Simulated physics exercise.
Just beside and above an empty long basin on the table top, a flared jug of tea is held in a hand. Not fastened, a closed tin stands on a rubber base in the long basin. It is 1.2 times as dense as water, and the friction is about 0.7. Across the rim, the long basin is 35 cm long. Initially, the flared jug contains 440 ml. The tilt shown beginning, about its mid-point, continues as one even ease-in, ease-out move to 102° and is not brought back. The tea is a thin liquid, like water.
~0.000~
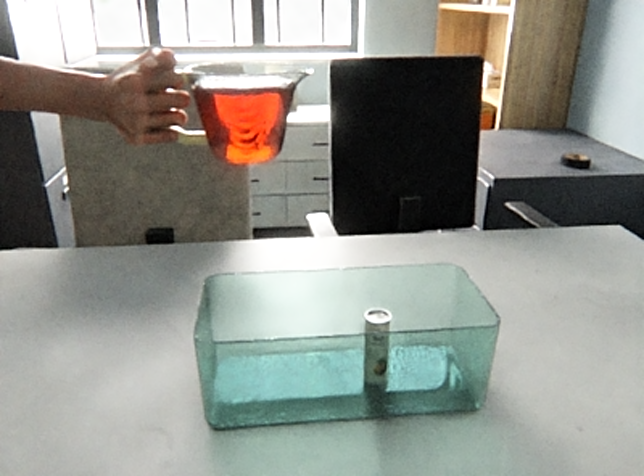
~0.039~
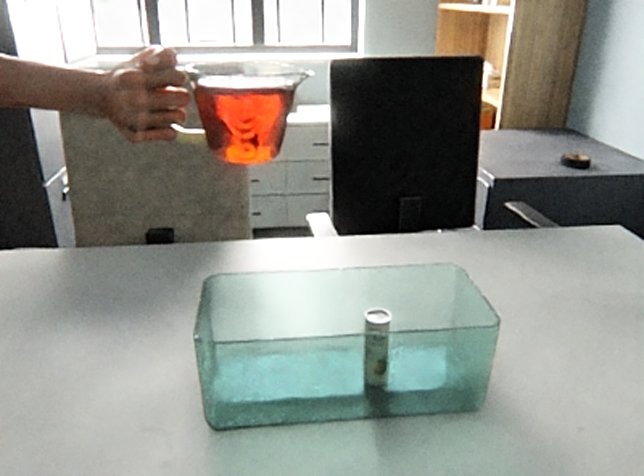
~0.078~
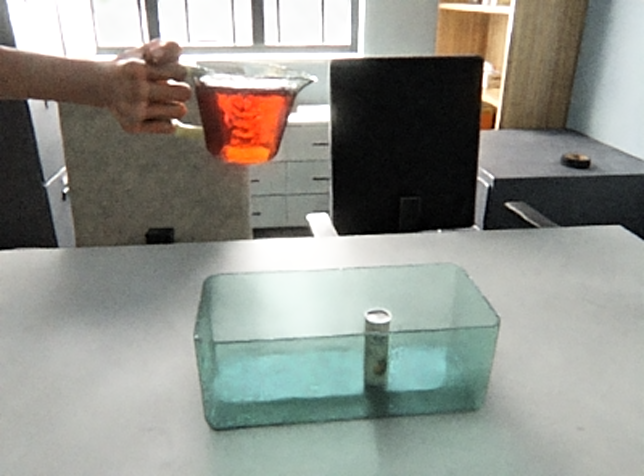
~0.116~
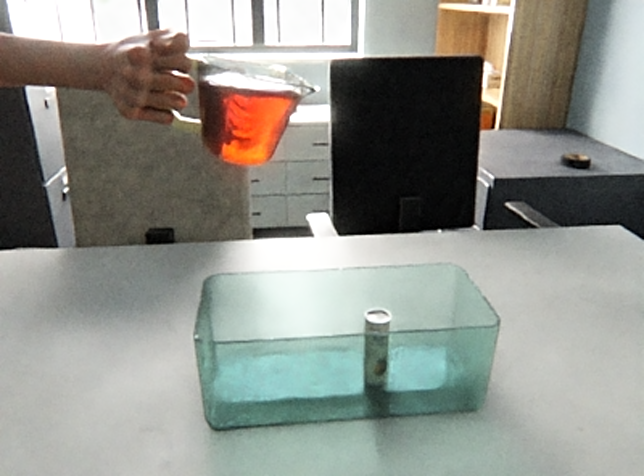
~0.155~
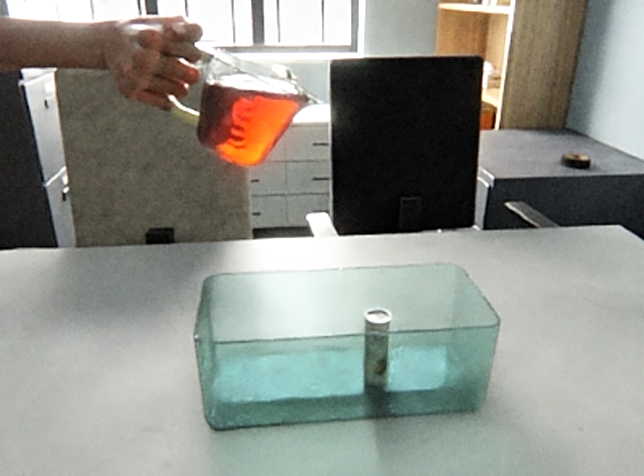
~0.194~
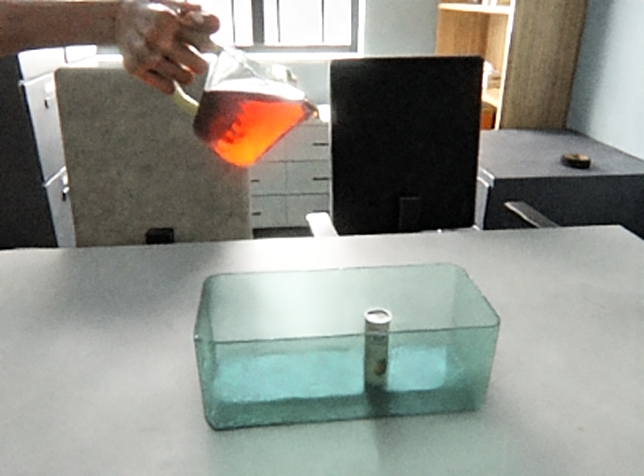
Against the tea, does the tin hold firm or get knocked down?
It keels over.
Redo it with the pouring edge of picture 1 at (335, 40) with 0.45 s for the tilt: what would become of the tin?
Then it remains upright.
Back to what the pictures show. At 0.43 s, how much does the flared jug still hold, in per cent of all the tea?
Still held: Roughly 30 % of the total.
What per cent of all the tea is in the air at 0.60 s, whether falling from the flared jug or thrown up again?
I'd put it at about 18 per cent of the liquid.
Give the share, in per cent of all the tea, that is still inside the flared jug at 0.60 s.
Near 3 in a hundred.
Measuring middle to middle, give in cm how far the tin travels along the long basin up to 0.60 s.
Near 1 cm.
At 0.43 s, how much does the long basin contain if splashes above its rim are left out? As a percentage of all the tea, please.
About 12%.
After 0.43 s the tilt is 99° and 31 per cent is still to pour; the tin stands where it began.
After 0.60 s the tilt is 102° and 3 per cent is still to pour; the tin stands 1 cm from where it began.
After 0.78 s the tilt is 102° and 0 per cent is still to pour; the tin leans 44°.
After 0.98 s the tilt is 102° and 0 per cent is still to pour; the tin lies on its side.
In the end the tin lies on its side.
